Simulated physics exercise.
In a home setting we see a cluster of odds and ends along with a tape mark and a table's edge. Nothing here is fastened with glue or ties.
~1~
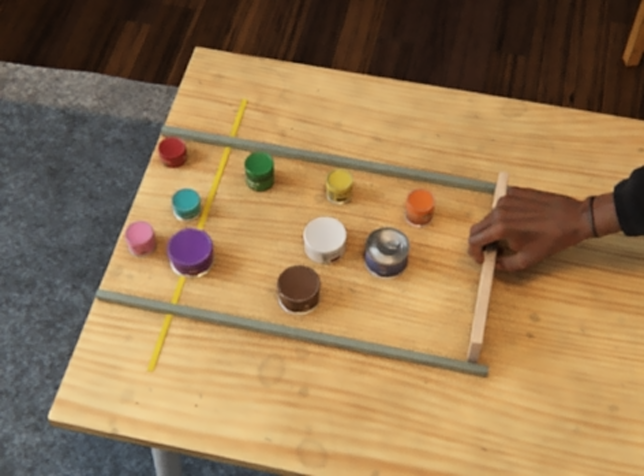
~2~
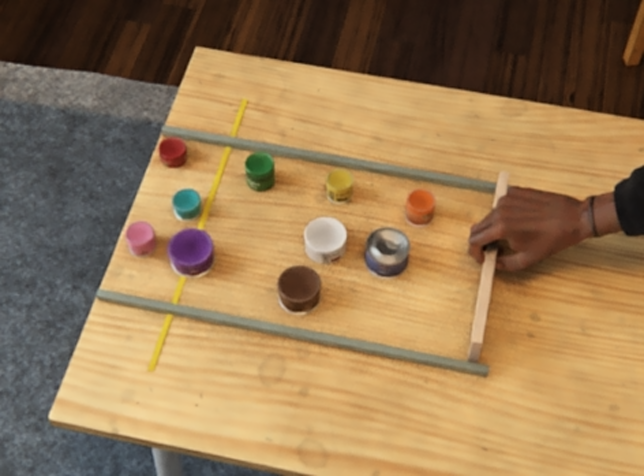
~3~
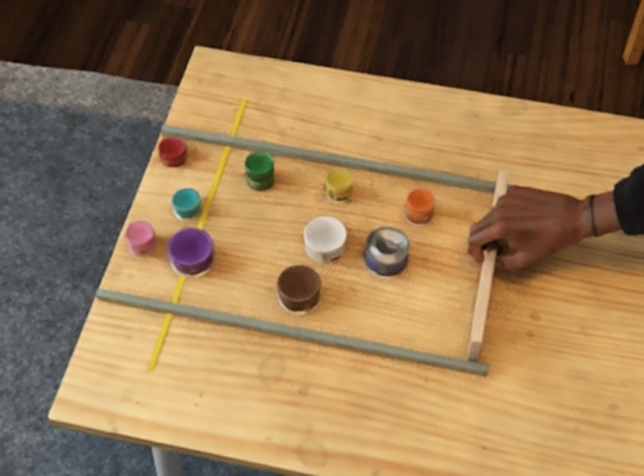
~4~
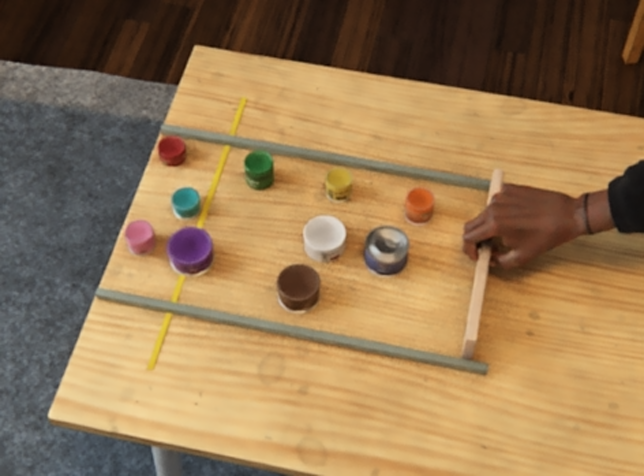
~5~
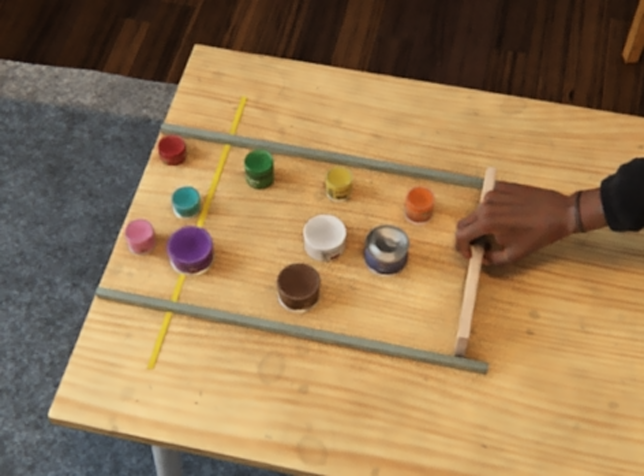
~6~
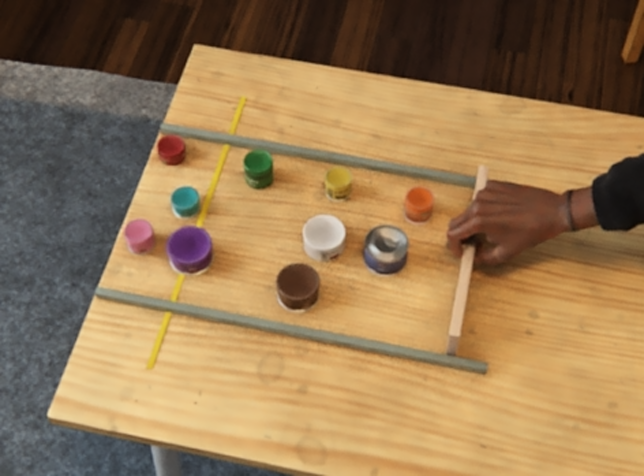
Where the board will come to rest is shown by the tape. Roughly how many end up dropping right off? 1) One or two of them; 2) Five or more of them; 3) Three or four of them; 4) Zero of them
Option 1: One or two of them.
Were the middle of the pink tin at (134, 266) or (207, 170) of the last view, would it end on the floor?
First: Safe; second: Safe.
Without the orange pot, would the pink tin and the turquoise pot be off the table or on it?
The pink tin falls; the turquoise pot is lost.
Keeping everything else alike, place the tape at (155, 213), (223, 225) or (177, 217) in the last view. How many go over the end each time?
The three tries give 6, 0 and 4.
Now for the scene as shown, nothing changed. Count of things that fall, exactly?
The exact number is 2.
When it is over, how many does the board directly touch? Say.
Count recorded: 4.
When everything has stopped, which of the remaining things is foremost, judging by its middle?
The red tub finishes nearest.
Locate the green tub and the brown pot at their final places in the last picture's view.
Green tub at (182, 154), brown pot at (161, 263).
Early on, none off yet; red tub at rest near (172, 150); pink tin at rest near (140, 237); turquoise pot at rest near (186, 203).
A while later, none off yet; red tub at rest near (172, 150); pink tin at rest near (140, 237); turquoise pot travelled about its own width near (163, 194).
Finally, the number that fall off is one or two; lost, turquoise pot and pink tin.
